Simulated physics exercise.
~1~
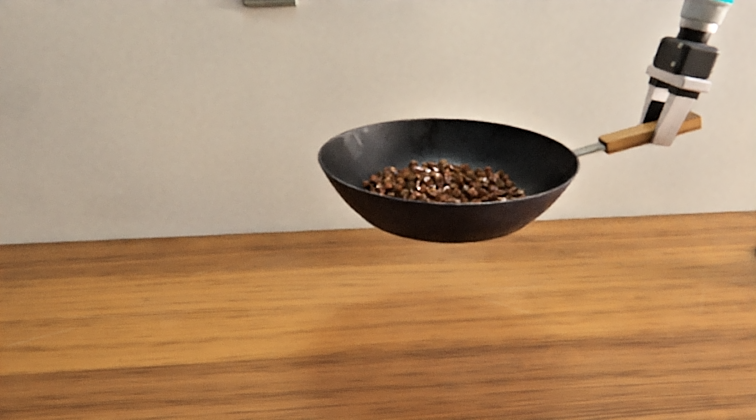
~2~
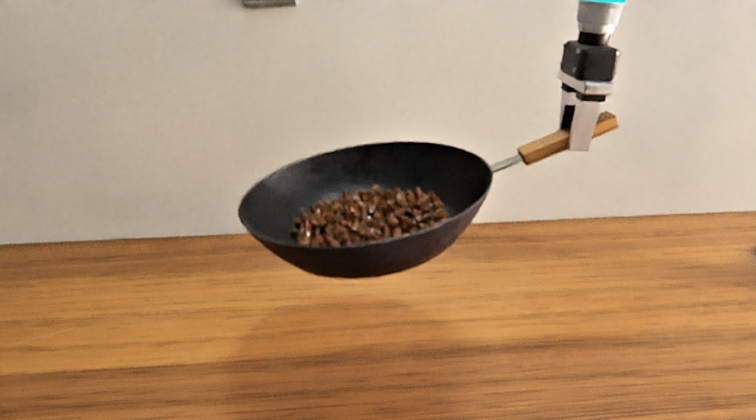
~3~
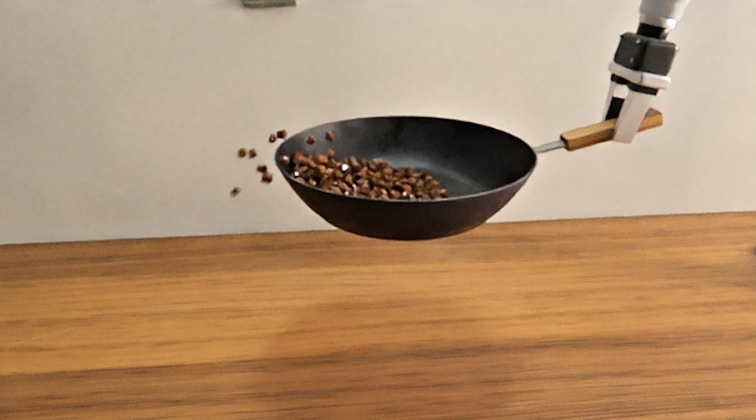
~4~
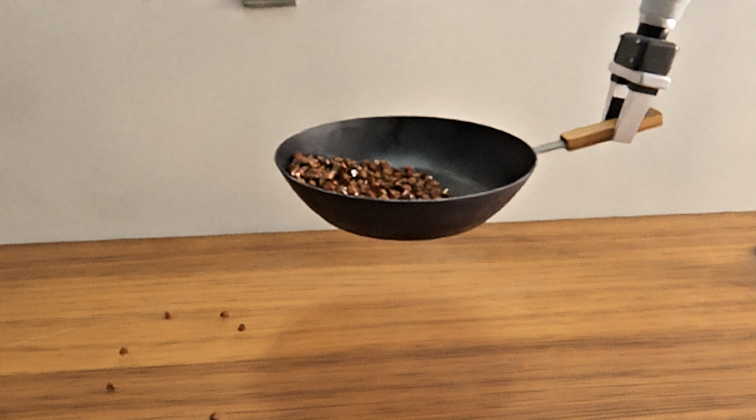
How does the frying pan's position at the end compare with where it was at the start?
At the end the frying pan is a little further to the left than at the start, still held above the table at about the same height.
